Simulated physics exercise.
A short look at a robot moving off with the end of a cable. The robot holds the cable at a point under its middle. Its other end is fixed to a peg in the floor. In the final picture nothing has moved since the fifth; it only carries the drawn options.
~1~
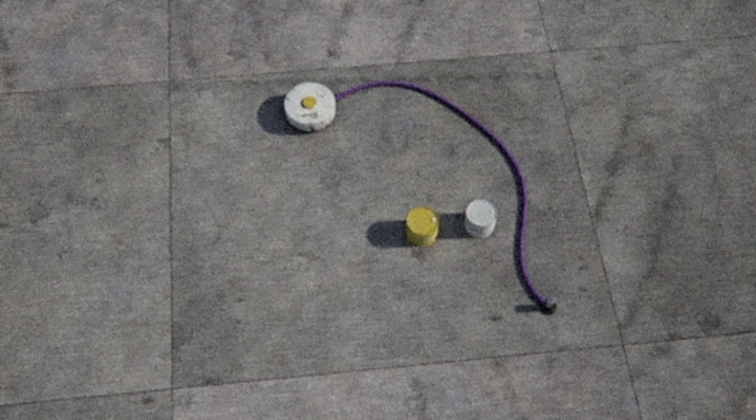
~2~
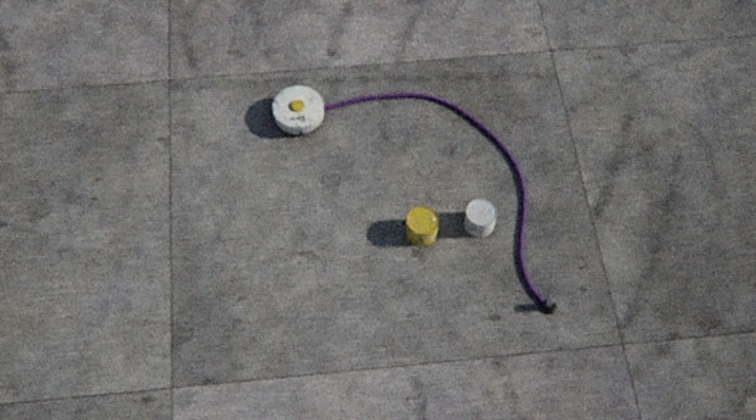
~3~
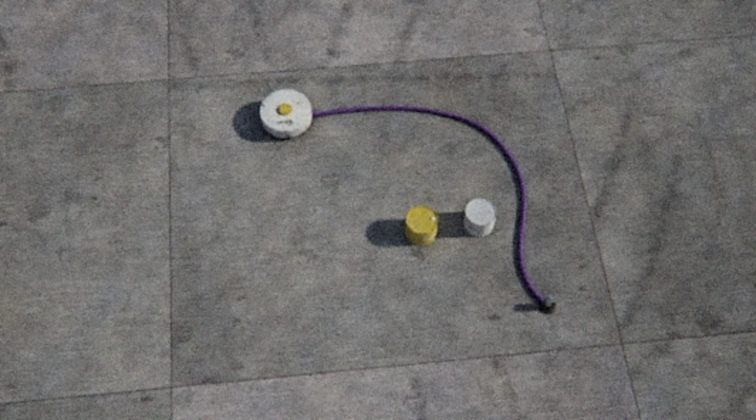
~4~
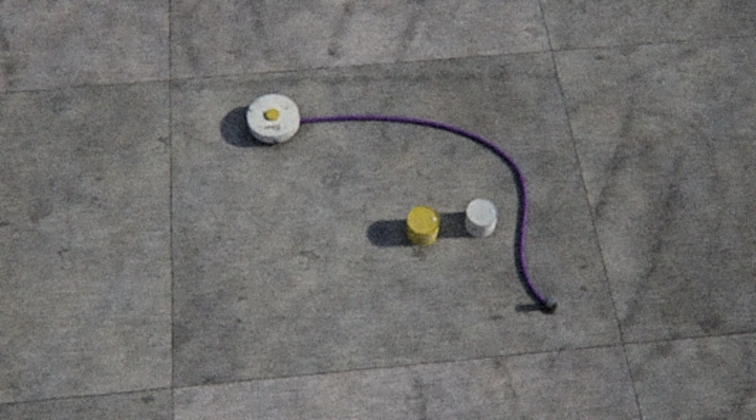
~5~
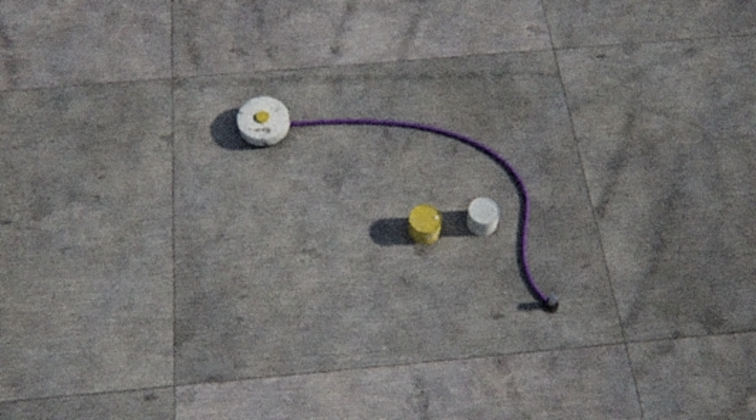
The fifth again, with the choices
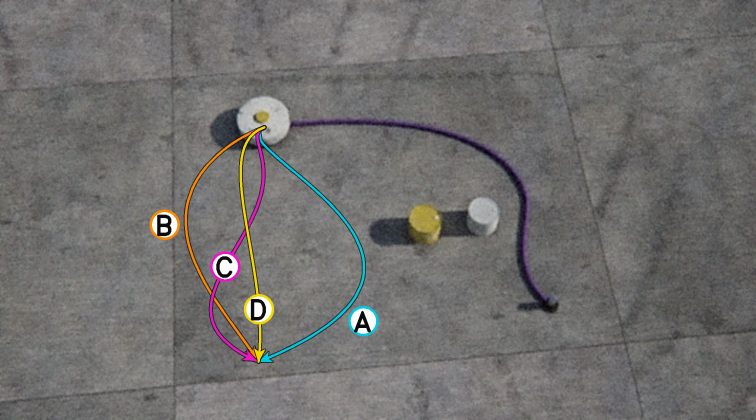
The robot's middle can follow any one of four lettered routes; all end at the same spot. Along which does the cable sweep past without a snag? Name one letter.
Everything stays clear on D.
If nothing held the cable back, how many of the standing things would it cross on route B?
One.
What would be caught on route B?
The white pot.
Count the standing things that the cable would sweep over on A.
One.
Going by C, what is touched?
It meets the white pot.
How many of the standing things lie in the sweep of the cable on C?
One.
On the marked copy, A from (264, 127) via (356, 238) to (259, 362); B from (264, 127) via (187, 235) to (257, 360); C from (264, 127) via (238, 244) to (257, 361); D from (264, 127) via (247, 231) to (259, 362).
With D. Early on, robot (242, 199), middle of the cable (441, 154).
Further on, robot (257, 290), middle of the cable (426, 176).
At the end, robot (258, 358), middle of the cable (410, 209); nothing has been touched.
As for the rest, A meets the yellow pot; B meets the white pot; C meets the white pot.
